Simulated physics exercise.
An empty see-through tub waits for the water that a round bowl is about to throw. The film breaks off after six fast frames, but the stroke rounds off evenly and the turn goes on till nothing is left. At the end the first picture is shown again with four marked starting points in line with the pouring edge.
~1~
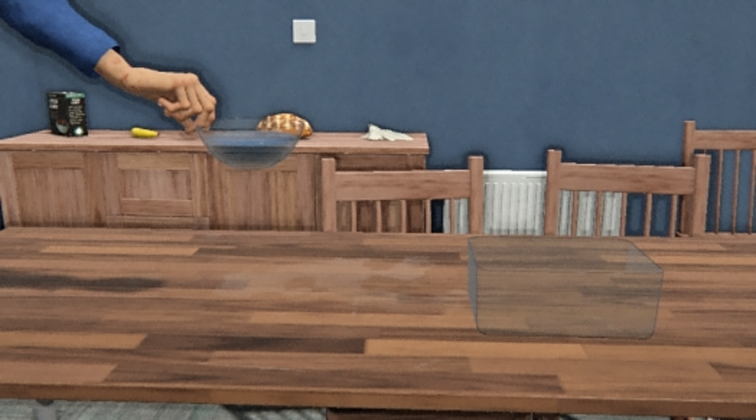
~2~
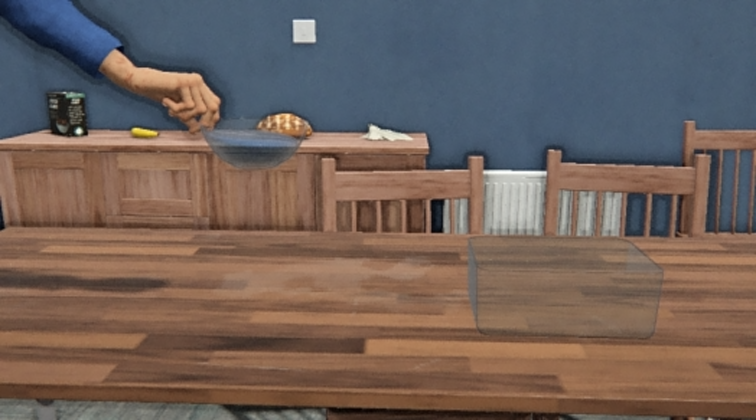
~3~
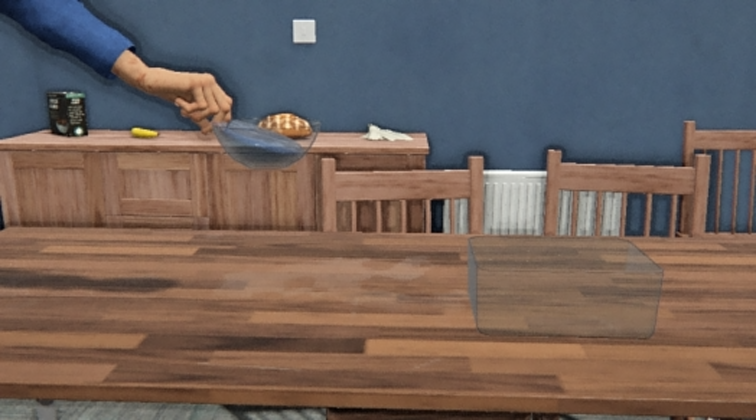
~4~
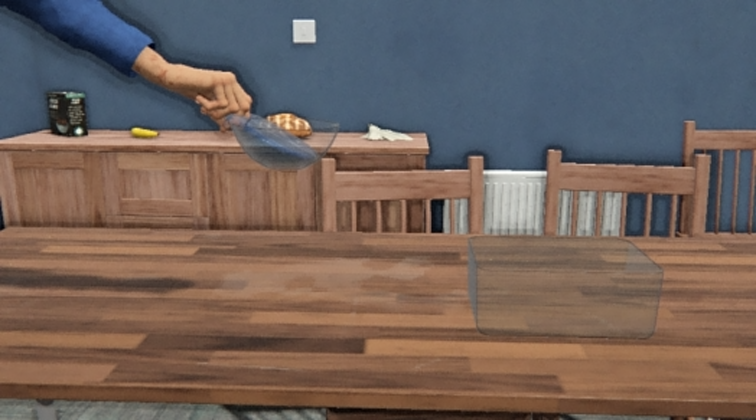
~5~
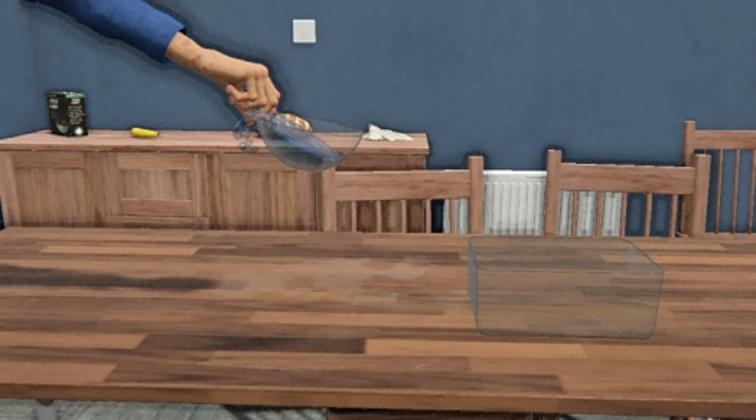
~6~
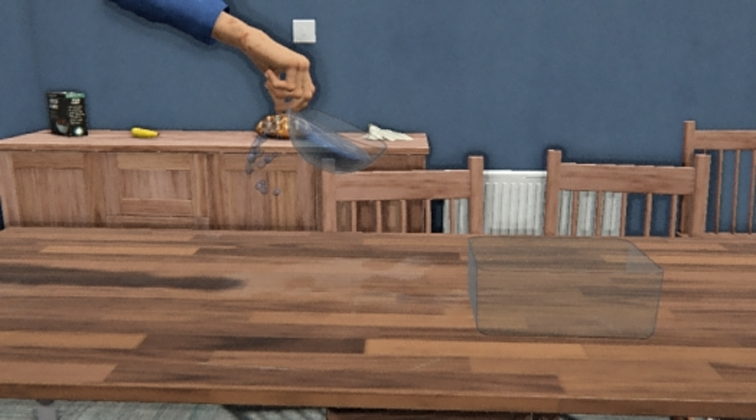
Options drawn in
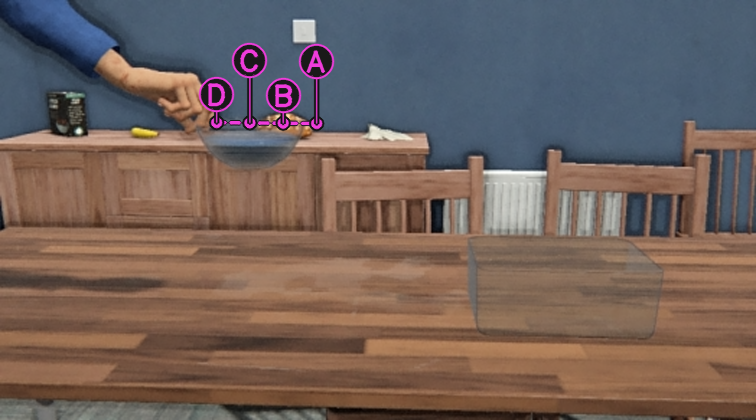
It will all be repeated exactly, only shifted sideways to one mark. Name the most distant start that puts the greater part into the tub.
The answer is spot B.
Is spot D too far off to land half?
Yes.
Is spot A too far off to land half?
No.
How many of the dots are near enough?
Two of them.
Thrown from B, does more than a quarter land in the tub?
Yes, it does.
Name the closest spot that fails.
C it is.
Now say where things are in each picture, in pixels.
The first frame shows upright, lip at (302, 123); tub from (476, 333) to (653, 337); nothing has left yet.
The second frame shows upright, lip at (306, 123); nothing has left yet.
The third frame shows upright, lip at (318, 123); water is over the rim, down to (222, 123).
The fourth frame shows upright, lip at (337, 125); water is over the rim, down to (227, 128).
The fifth frame shows tipped about 10°, lip at (362, 133); water is over the rim, down to (253, 151).
The sixth frame shows tipped about 24°, lip at (386, 146); water is over the rim, down to (275, 194).
On the marked copy, A at (316, 123); B at (283, 123); C at (249, 122); D at (216, 122).
If A is chosen, about 71 % lands in the tub, 14 % falls short and 15 % goes beside or beyond.
If B is chosen, about 62 % lands in the tub, 27 % falls short and 11 % goes beside or beyond.
If C is chosen, about 32 % lands in the tub, 60 % falls short and 8 % goes beside or beyond.
If D is chosen, about 1 % lands in the tub, 96 % falls short and 3 % goes beside or beyond.
